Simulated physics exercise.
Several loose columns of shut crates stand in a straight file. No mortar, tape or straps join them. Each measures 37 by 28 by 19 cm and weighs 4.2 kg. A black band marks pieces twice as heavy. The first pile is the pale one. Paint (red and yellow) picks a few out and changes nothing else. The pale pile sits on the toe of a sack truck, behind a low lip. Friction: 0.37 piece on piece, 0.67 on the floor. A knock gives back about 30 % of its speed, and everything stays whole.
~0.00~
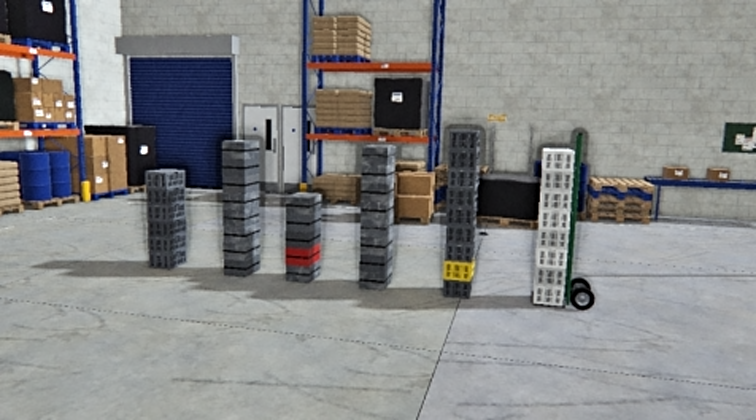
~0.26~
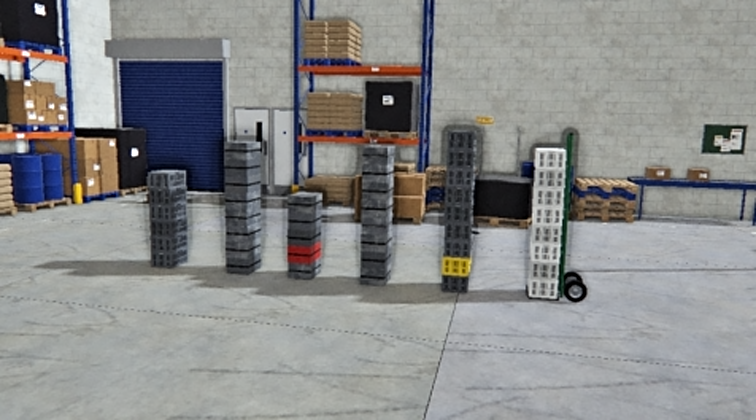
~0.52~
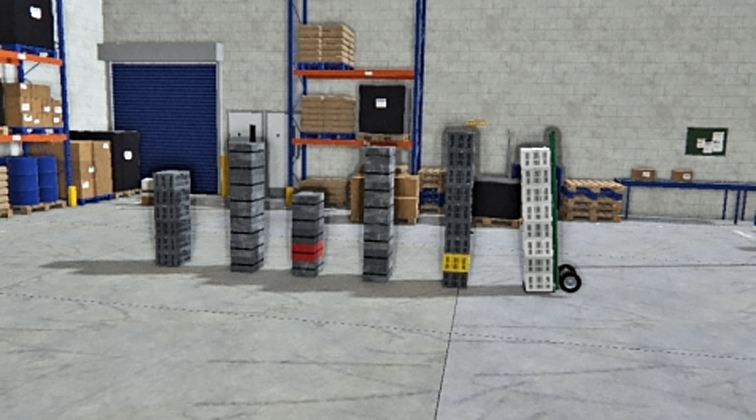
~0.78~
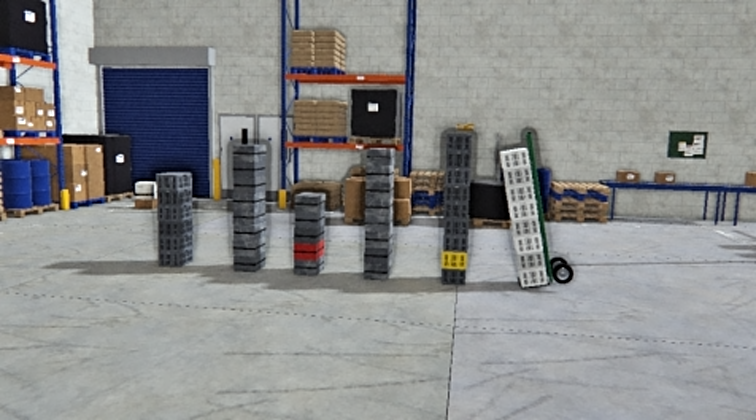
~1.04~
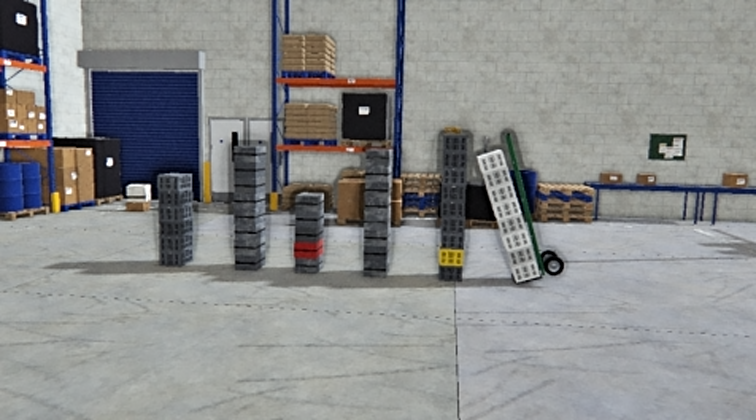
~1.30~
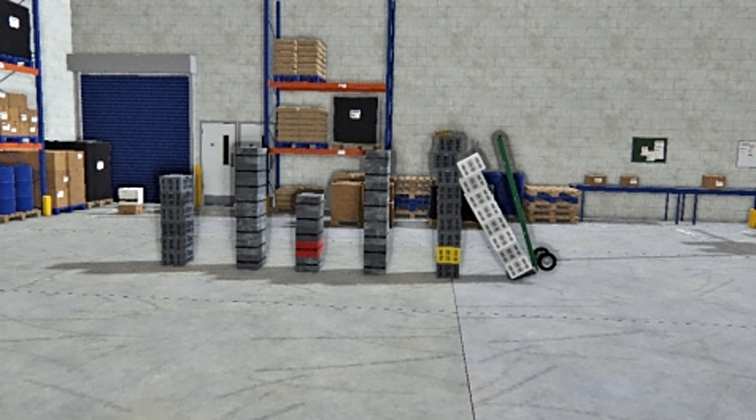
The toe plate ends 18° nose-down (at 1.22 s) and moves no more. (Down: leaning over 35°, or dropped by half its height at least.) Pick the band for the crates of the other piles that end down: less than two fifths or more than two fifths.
It comes to more than two fifths.
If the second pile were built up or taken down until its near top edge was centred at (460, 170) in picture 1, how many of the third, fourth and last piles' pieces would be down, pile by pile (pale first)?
Then third 8, fourth 4, last 5.
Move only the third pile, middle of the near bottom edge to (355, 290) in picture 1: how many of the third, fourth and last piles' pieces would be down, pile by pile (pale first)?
Then third 7, fourth 4, last 5.
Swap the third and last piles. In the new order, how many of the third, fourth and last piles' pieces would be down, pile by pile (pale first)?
Then third 6, fourth 5, last 8.
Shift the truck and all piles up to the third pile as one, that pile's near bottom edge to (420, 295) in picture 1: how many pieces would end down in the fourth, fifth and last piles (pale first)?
Then fourth 4, fifth 0, last 0.
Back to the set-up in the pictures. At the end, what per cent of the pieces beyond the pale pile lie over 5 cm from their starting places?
95 per cent.
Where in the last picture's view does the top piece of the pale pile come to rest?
Near (397, 226).
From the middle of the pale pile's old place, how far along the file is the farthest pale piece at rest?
Some 160 cm.
By 1.80 s, 8 of the pale pile down; none of the 36 other crates down, 9 disturbed; yellow crate tilted 16°.
By 2.42 s, 8 of the pale pile down; 8 of the 36 other crates down; yellow crate tilted 55°, 12 cm lower.
By 3.38 s, 8 of the pale pile down; 17 of the 36 other crates down; yellow crate tilted 56°, 12 cm lower; red crate tilted 31°.
By 4.20 s, 8 of the pale pile down; 34 of the 36 other crates down; red crate tilted 65°, 12 cm lower; yellow crate tilted 56°, 12 cm lower.
When it is over (6.1 s), 8 of the pale pile down; 34 of the 36 other crates down; red crate tilted 64°, 12 cm lower; yellow crate tilted 56°, 12 cm lower. That is 94 per cent. In pixels of the last frame, middles, red crate near (286, 255), yellow crate near (419, 260).
